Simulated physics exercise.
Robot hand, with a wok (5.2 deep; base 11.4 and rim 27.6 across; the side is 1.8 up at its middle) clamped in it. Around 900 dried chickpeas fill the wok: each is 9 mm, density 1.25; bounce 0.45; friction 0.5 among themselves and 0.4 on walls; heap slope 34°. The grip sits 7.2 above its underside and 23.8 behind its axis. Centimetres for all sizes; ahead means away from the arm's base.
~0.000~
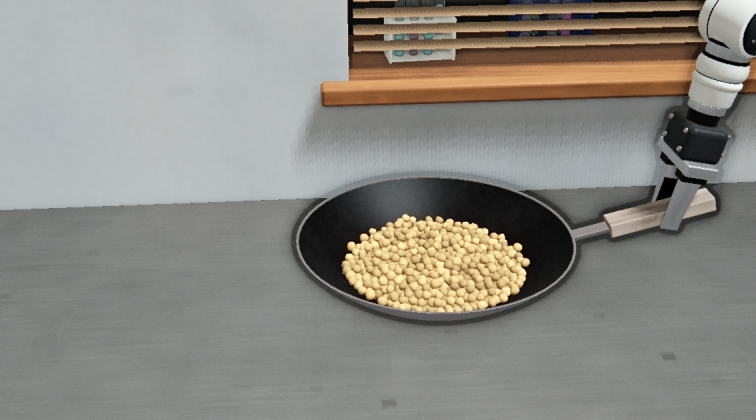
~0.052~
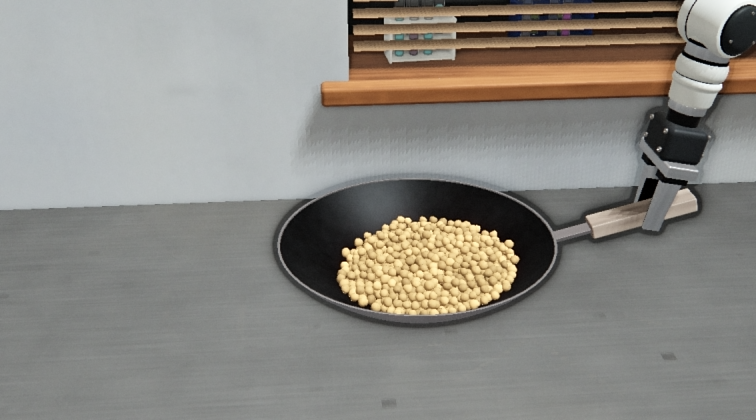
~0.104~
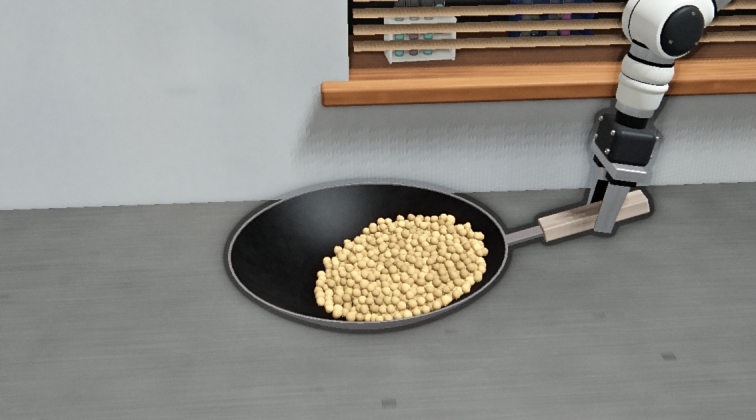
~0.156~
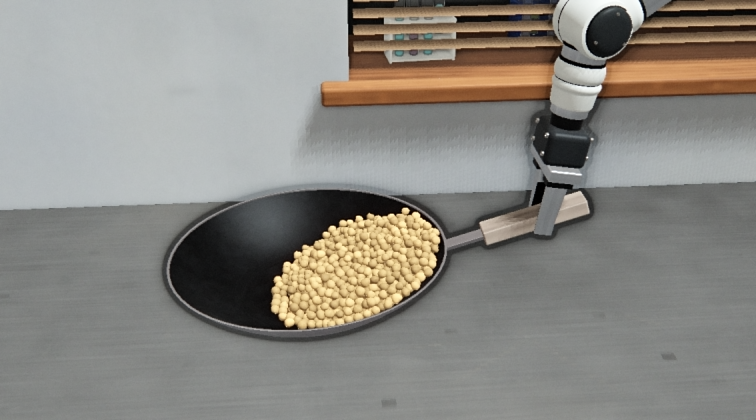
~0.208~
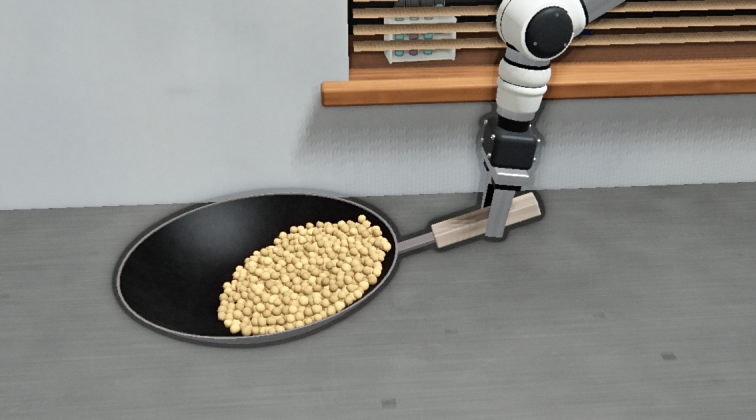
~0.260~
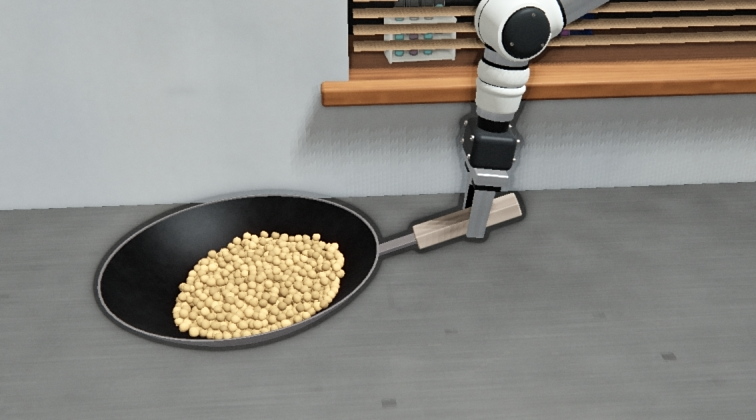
A robot arm gripping a wok's wooden handle slid it left across the gray counter, and the heaped chickpeas shifted toward the handle side before settling back toward the wok's middle.
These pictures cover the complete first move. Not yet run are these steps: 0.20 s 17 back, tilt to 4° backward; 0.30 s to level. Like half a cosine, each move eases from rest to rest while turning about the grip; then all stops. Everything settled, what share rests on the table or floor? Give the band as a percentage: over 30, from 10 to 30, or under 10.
From 10 to 30 %.
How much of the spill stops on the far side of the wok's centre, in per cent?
Close to 90 % of the spill.
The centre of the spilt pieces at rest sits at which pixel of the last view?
Resting centre: About (256, 355).
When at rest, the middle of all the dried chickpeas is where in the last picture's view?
About (422, 268).
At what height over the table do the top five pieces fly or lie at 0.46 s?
Around 26 cm above the table.
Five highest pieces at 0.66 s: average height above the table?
15 cm, roughly.
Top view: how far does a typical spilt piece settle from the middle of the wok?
About 20 cm.
By 0.46 s, tilted 4° backward, highest piece 26 above the table; 644 in the wok, 256 in flight or on a rim.
By 0.66 s, tilted 1° backward, highest piece 16 above the table; 752 in the wok, 99 on the table or floor, 49 in flight or on a rim.
By 0.96 s, level, highest piece 14 above the table; 752 in the wok, 148 on the table or floor.
By 2.01 s, level, highest piece 14 above the table; 752 in the wok, 148 on the table or floor.
Final count, 752 in the wok, 148 on the table or floor. That is 16 % on the table or floor.
